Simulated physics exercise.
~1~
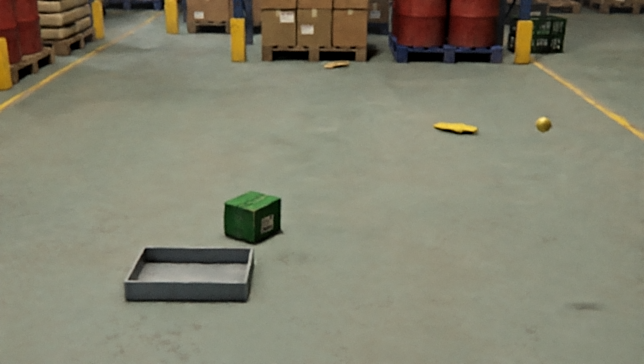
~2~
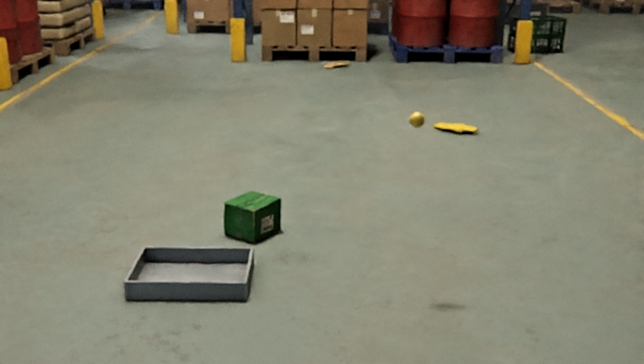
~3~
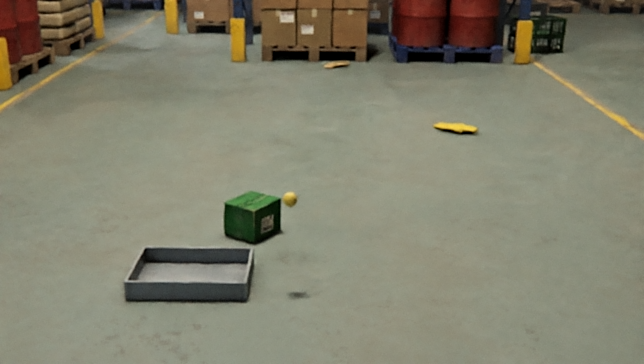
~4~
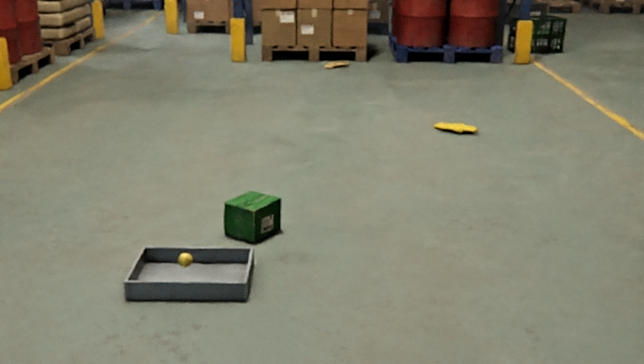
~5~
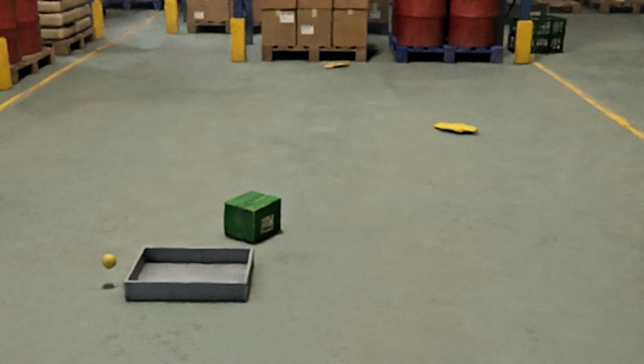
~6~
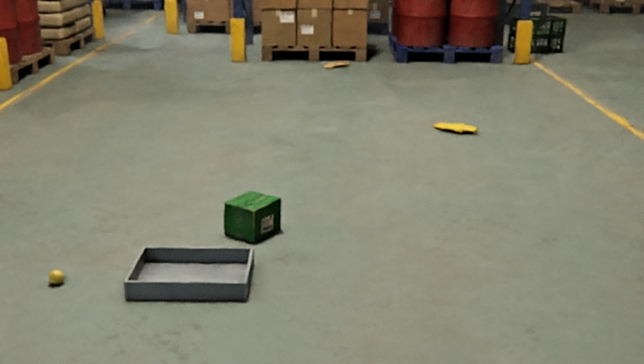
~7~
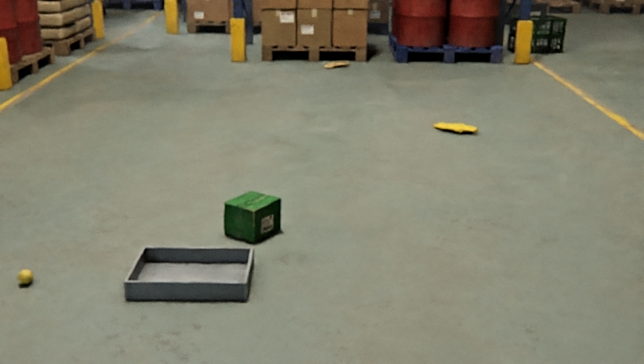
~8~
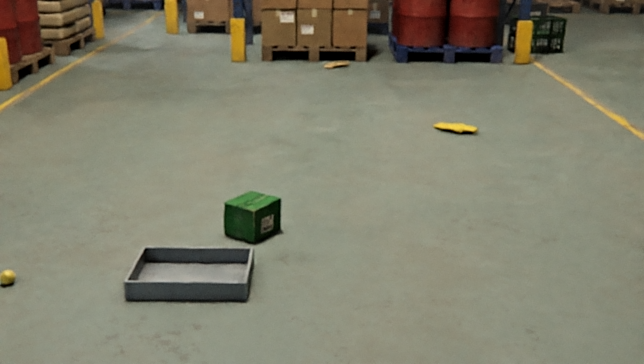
The clip opens on a warehouse floor with an open grey box in the foreground, a green parcel just behind it, and a small yellow lemon in the air at the upper right. The lemon travels left across the view, then drops past the right side of the parcel, which does not move. It comes down over the box and appears inside it, but it does not stay there. Next it is in the air just beyond the box's left side. It then continues left along the floor, slowing, and ends outside the box near the left edge of the view.
